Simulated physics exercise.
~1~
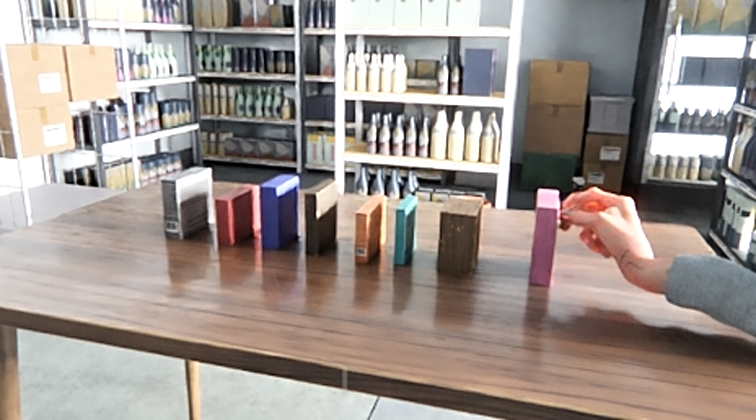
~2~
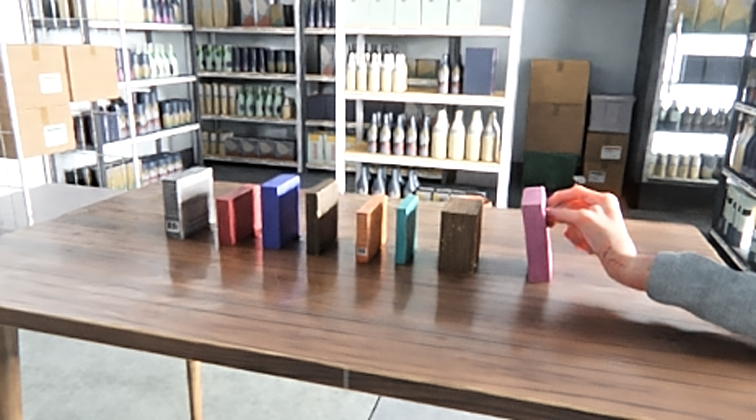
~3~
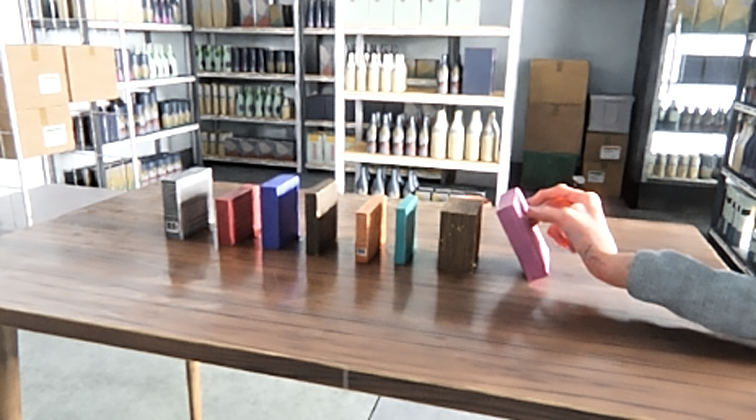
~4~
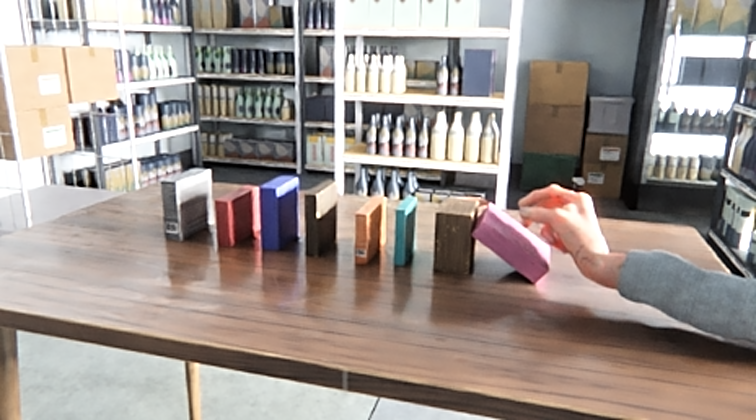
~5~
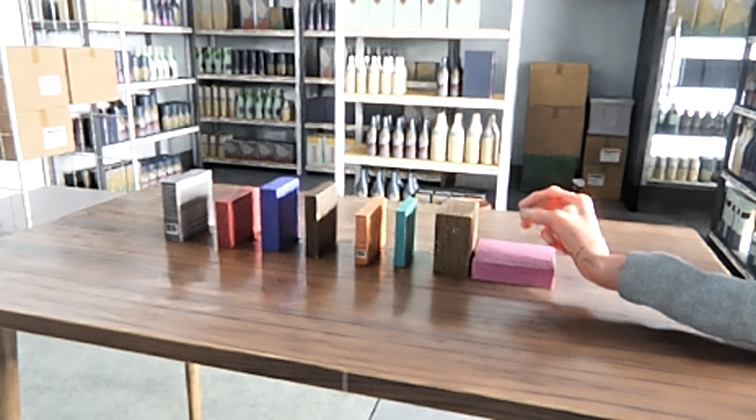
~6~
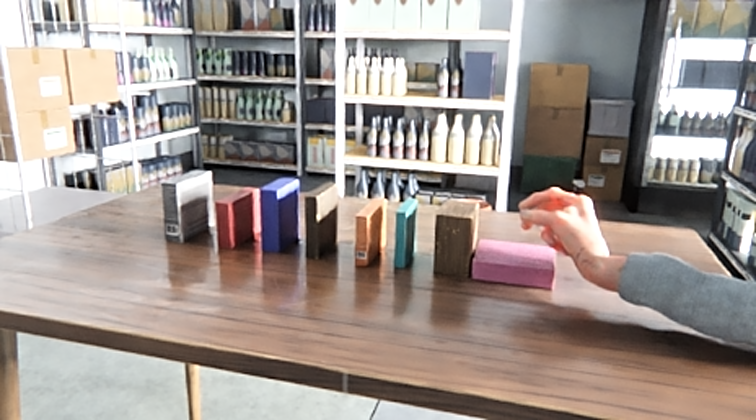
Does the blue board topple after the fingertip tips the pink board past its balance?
No, the blue board keeps standing. The pink board drops onto the table at the right end of the row, and none of the other pieces fall.
